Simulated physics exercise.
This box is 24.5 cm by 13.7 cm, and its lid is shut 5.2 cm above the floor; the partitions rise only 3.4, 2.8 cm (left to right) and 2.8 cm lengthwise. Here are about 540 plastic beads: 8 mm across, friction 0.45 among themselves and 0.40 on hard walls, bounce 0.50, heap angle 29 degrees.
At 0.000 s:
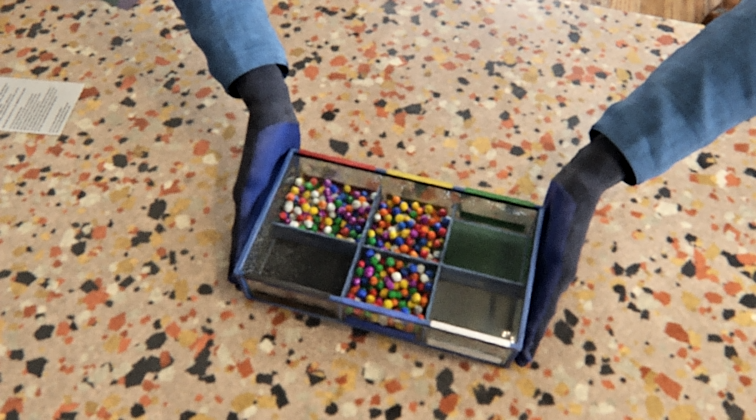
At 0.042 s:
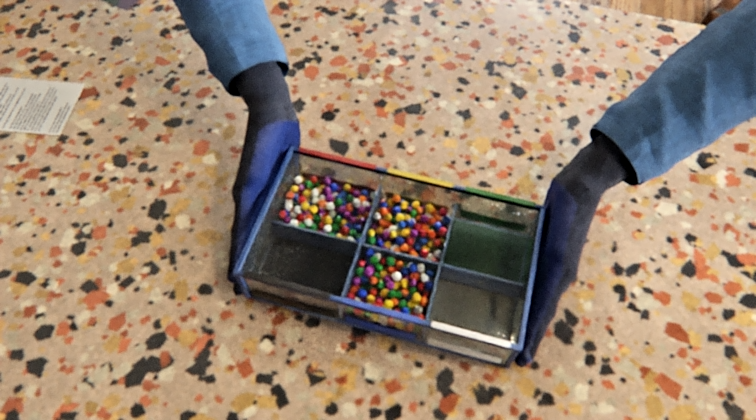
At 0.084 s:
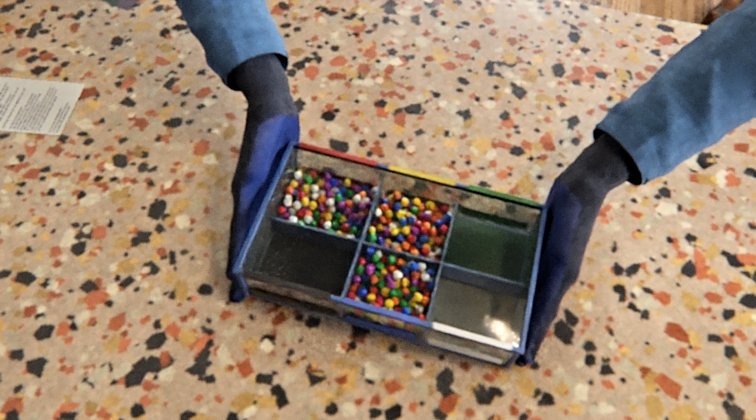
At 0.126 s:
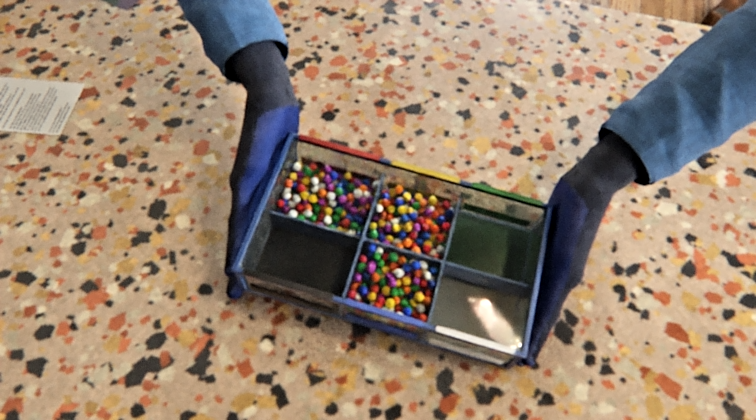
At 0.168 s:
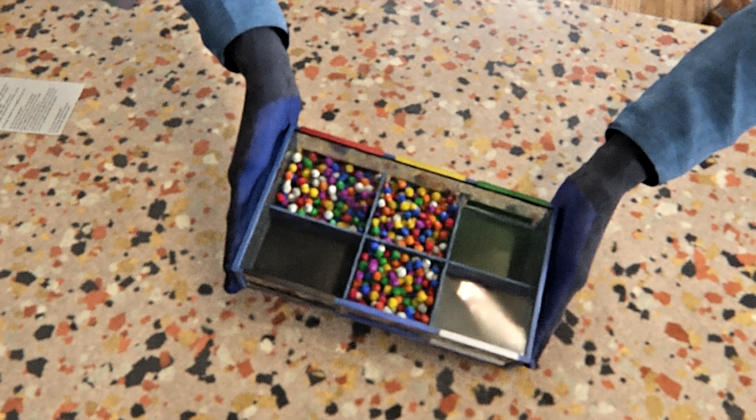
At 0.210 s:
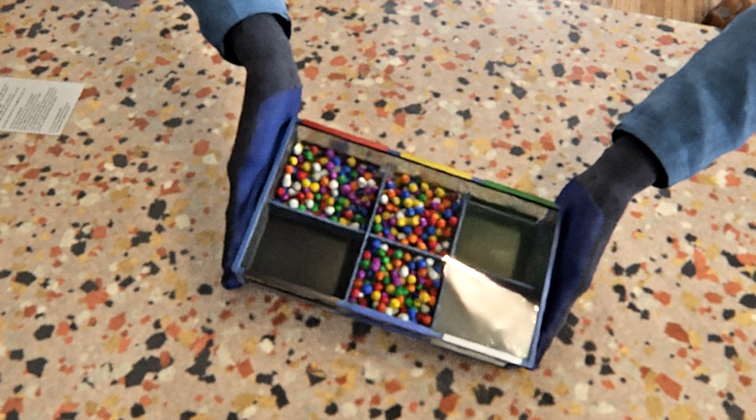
A clear divided box of colorful beads, held at both ends by dark-gloved hands above a speckled surface, stays nearly level at first. The hands then tilt it gradually, the right front corner lowest, while the beads remain in three of its six compartments and a bright reflection spreads across the lower right one.
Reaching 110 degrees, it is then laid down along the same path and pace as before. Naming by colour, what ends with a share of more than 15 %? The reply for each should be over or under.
For red it is under, for blue it is over, for green it is under, for yellow it is under, for white it is over, for black it is under.
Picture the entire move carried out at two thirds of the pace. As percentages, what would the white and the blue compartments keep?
Result: White = 55 %; blue = 40 %.
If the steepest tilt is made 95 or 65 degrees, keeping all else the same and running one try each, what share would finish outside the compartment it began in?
First try: Around 65 %; second try: Around 25 %.
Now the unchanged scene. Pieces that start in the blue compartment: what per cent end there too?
About 60 in a hundred.
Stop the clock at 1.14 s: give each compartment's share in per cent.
You'd see red at 15, blue at 40, green at 0, yellow at 10, white at 30 and black at 5 per cent.
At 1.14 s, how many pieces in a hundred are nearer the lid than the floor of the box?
Estimate: Near 70 per cent.
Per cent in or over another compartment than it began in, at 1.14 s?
Estimate: Some 55 %.
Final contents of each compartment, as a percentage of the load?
The red one ends with 0, blue 40, green 0, yellow 0, white 50 and black 5 per cent.
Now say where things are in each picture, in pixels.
The first picture shows box tilt 0 degrees, front corners at (240, 272) and (517, 345); red 35 %, blue 35 %, yellow 30 %.
The second picture shows box tilt 1 degrees, front corners at (239, 271) and (517, 346).
The third picture shows box tilt 3 degrees, front corners at (239, 270) and (519, 348), lowest corner right front.
The fourth picture shows box tilt 7 degrees, front corners at (238, 268) and (521, 352), lowest corner right front.
The fifth picture shows box tilt 12 degrees, front corners at (238, 267) and (524, 357), lowest corner right front.
The sixth picture shows box tilt 16 degrees, front corners at (239, 268) and (527, 362), lowest corner right front; red 35 %, blue 35 %, yellow 30 %. Its pace works out near 110 degrees a second.
Then, at 1.14 s, tilt 110 degrees; red 15 %, blue 40 %, yellow 10 %, white 30 %, black 5 %.
After 1.77 s, tilt 49 degrees; blue 40 %, white 50 %, black 5 %.
Then, at 2.43 s, tilt 0 degrees; blue 40 %, white 50 %, black 5 %.
In the end, at 2.9 s, red 0 %, blue 40 %, green 0 %, yellow 0 %, white 50 %, black 5 %.
